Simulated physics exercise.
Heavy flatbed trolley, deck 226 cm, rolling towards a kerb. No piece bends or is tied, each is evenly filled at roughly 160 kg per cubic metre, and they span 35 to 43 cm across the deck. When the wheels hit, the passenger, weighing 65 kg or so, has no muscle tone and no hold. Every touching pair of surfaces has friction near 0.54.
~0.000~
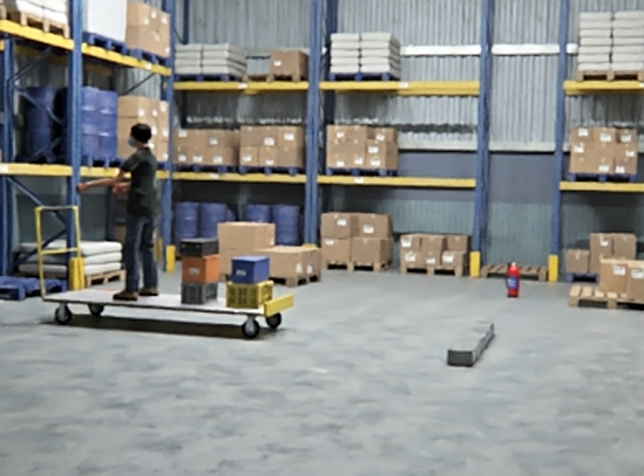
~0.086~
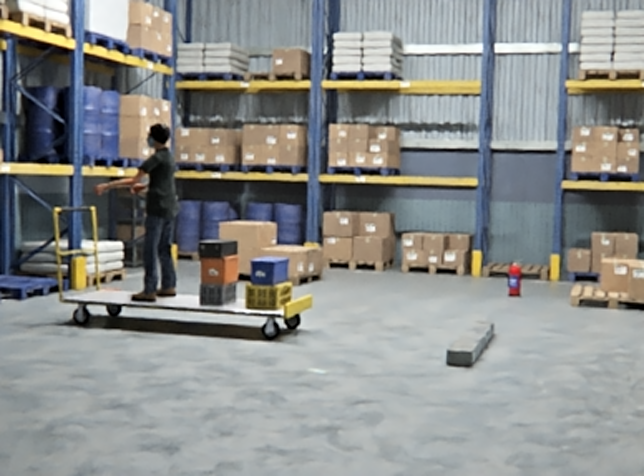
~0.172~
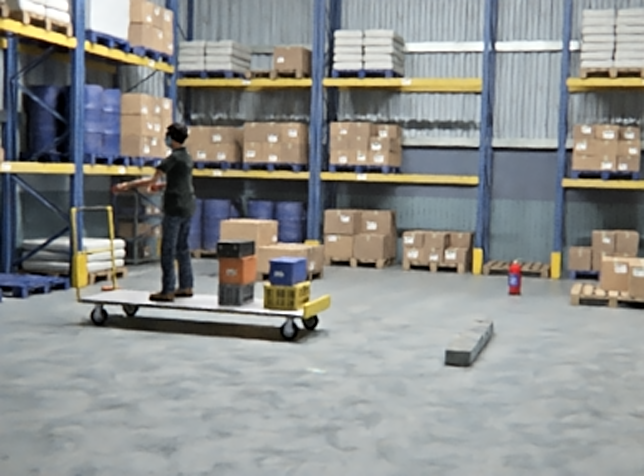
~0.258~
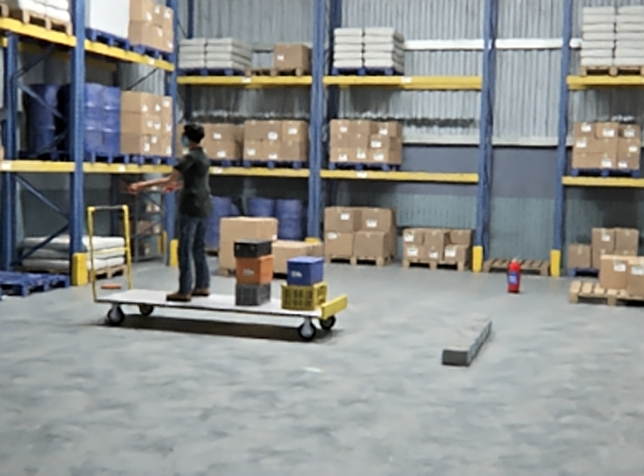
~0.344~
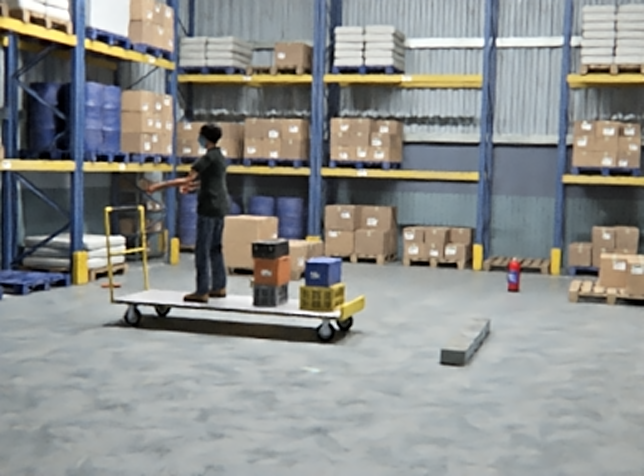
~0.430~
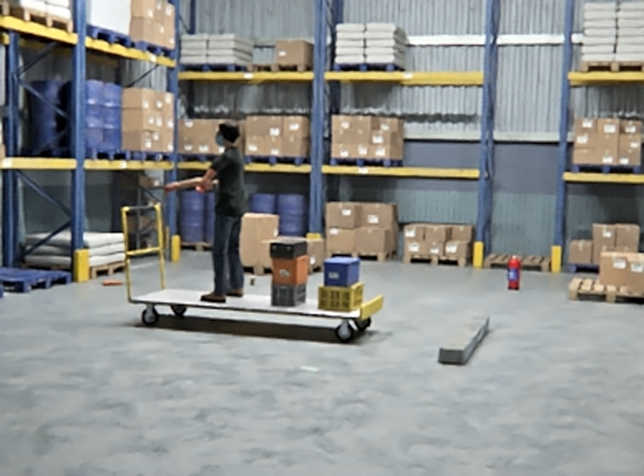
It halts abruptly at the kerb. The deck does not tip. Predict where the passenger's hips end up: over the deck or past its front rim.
Most likely it is staying behind the lip.
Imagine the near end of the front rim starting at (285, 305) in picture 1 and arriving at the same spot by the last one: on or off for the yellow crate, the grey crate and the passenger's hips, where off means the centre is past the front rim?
Going by centre and rim - yellow: Stays put, grey: Stays put, hips: Stays put.
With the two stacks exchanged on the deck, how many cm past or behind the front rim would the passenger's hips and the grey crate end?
In that case the hips end 20 cm behind the front rim and the grey one 20 cm behind it.
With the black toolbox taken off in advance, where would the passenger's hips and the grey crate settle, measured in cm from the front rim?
In that case hips 70 behind, grey 50 behind.
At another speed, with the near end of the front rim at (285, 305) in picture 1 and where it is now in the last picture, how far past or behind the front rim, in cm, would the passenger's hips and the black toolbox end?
Then hips 90 behind, black 30 past.
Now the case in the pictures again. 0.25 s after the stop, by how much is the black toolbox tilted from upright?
It leans roughly 30° away from upright.
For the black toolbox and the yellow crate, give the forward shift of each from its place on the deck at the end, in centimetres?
The black one ends 180 cm forward and the yellow one 10 cm forward.
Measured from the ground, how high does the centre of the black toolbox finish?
Height: Some 5 centimetres.
The wheels strike at 0.83 s.
After 1.08 s the passenger's hips are 84 cm behind the rim, near (377, 232) in the last picture's view.
After 1.38 s the passenger's hips are 62 cm behind the rim, near (400, 258) in the last picture's view.
After 1.83 s the passenger's hips are 66 cm behind the rim, near (396, 263) in the last picture's view.
When all is still (4.0 s), past the rim, black toolbox and blue tote; behind it, orange tote, yellow crate, grey crate and the passenger's hips.
